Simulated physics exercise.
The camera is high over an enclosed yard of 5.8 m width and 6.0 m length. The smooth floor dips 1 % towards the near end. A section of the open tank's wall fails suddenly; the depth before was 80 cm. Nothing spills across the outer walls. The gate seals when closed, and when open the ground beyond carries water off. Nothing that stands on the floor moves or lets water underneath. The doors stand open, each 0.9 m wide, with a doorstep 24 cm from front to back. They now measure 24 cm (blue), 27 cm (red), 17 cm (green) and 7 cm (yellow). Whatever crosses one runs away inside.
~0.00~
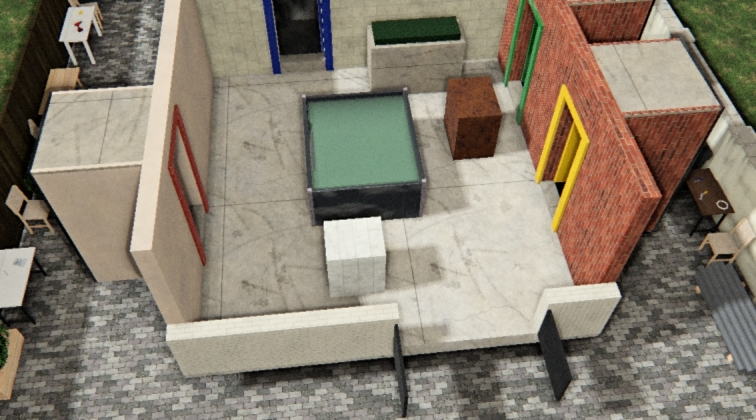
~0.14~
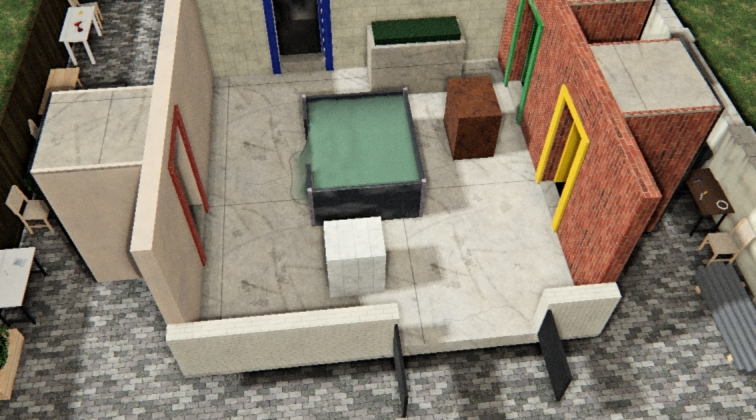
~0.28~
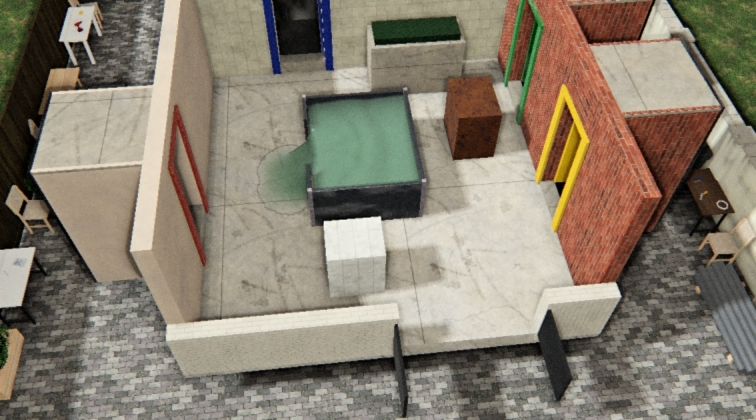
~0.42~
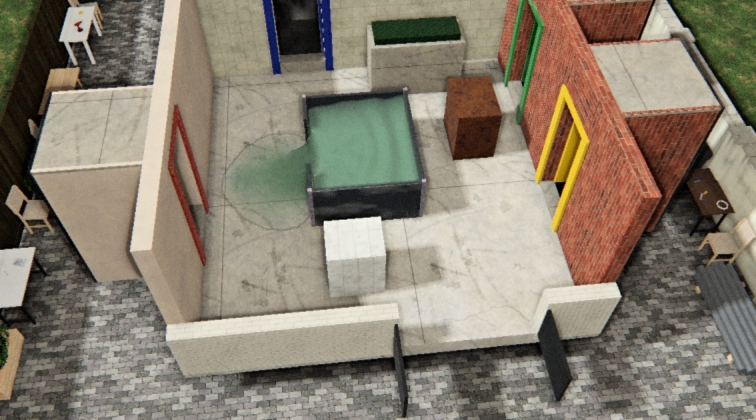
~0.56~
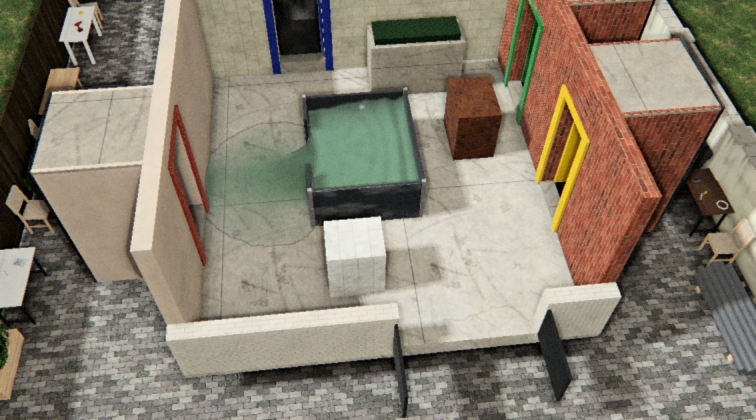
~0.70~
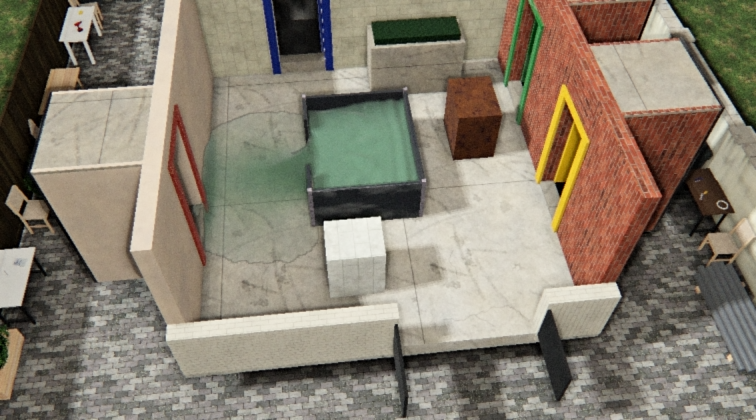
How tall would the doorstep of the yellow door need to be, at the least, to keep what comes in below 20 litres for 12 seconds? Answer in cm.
It would have to be roughly 7.5 cm high.
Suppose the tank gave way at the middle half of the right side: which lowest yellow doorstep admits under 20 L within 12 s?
Some 31 cm.
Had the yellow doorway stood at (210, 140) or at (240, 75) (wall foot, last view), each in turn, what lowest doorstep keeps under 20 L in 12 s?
Roughly 27 and 29 cm.
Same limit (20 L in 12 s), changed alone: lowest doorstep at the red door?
Roughly 28 cm at red.
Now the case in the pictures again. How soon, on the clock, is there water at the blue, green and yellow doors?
Arrival: Blue 2.0 s, green 4.5 s, yellow 4.5 s.
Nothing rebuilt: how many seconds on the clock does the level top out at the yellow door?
Around 8.5 s.
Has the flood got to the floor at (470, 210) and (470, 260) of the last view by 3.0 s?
In that order: Still dry, dry.
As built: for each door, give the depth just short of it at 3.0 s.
Depths in cm: Blue 13, red 20, green 0, yellow 0.
After 1.4 s water covers 25 % of the floor, deepest (46 cm) near (219, 189); it has not reached the yellow door.
After 3.0 s water covers 45 % of the floor, deepest (32 cm) near (200, 340); it has not reached the yellow door.
After 12.0 s water covers 100 % of the floor, deepest (14 cm) near (383, 333); 10 cm at the yellow door, 23 litres in over its 7 cm doorstep.
At the yellow door as built, the water arrived by 4.6 s and peaked near 12 cm at 8.6 s.
With a doorstep of 6.5 cm, 29 litres would have come in within the 12 s; with 9 cm, 9 litres. So under 20 litres takes about 7.5 cm.
